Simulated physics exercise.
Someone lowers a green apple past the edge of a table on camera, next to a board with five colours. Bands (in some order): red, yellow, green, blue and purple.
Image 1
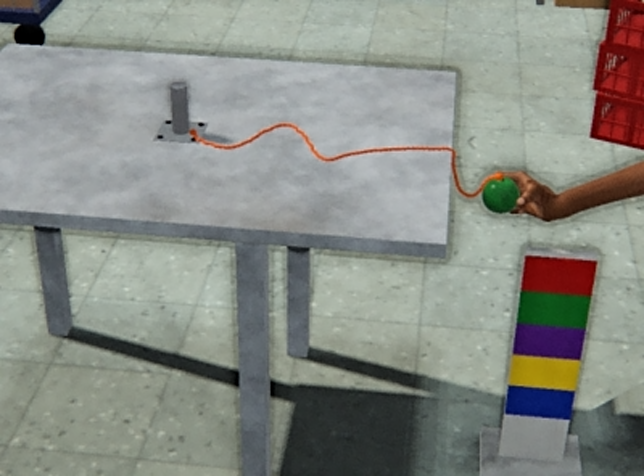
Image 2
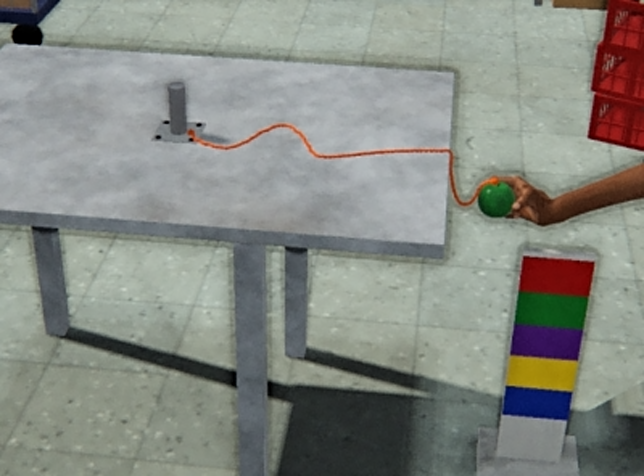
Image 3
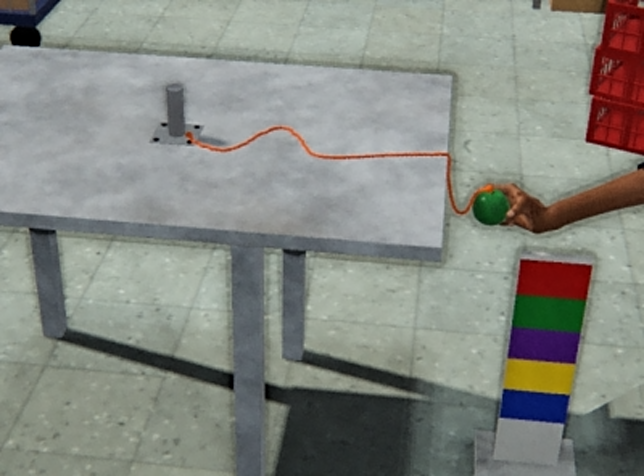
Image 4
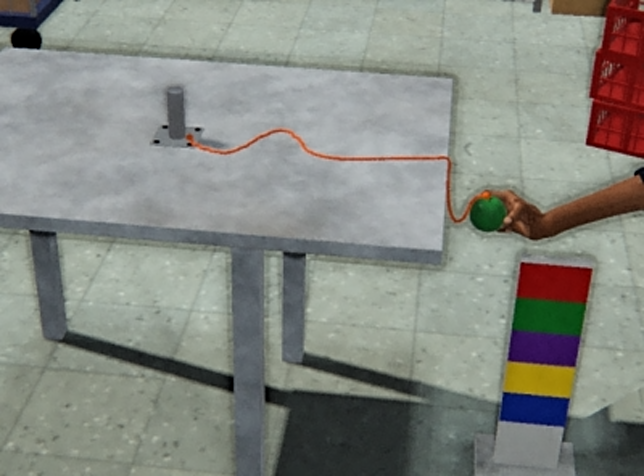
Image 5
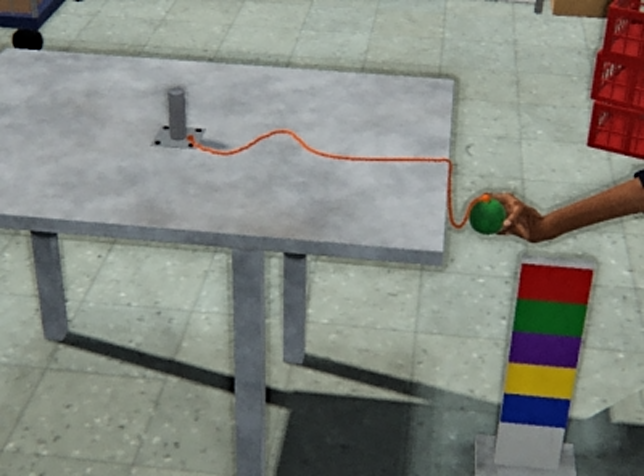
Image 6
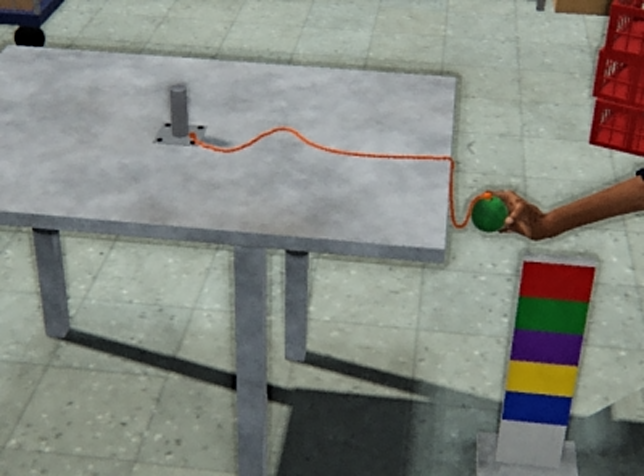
In a room with a pale tiled floor, a hand at the right holds a green ball beside a grey table, with an orange cord running from it to a short post on the tabletop. The hand lowers the ball slightly above a colour-striped stand, then stays almost still.
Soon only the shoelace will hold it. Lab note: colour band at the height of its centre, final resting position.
Centre at rest: Purple band.
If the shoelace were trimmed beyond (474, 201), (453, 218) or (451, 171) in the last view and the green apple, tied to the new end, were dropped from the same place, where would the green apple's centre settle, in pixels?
Taking the tries in order gives (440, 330), (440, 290) and (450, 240).
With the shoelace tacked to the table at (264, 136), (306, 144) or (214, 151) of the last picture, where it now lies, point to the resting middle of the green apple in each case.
Going through the tries, I'd expect close to (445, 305), (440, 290) and lastly (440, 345).
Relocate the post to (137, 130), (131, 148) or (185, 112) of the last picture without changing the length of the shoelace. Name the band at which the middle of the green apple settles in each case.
First try: Green; second try: Green; third try: Purple.
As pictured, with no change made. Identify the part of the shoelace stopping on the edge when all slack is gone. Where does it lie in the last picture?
Near (387, 157).
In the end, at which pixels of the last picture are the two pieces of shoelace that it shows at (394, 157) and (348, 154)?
About (452, 165), and the other about (411, 153).
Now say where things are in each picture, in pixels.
The first frame shows green apple (501, 195); red (559, 278); green (554, 311); purple (549, 343); yellow (544, 374); blue (540, 404).
The second frame shows green apple (496, 200); shoelace through (214, 147) (272, 128) (311, 150) (388, 152) (451, 170).
The third frame shows green apple (491, 207).
The fourth frame shows green apple (488, 214); shoelace through (212, 151) (270, 133) (315, 154) (399, 159) (448, 189).
The fifth frame shows green apple (487, 217).
The sixth frame shows green apple (489, 214); shoelace through (215, 150) (273, 131) (329, 150) (414, 158) (451, 199).
Early on, apple near (409, 330); level with purple.
Midway, apple near (451, 337); level with purple.
Finally, apple near (438, 336); level with purple. Its centre hangs level with the purple band.
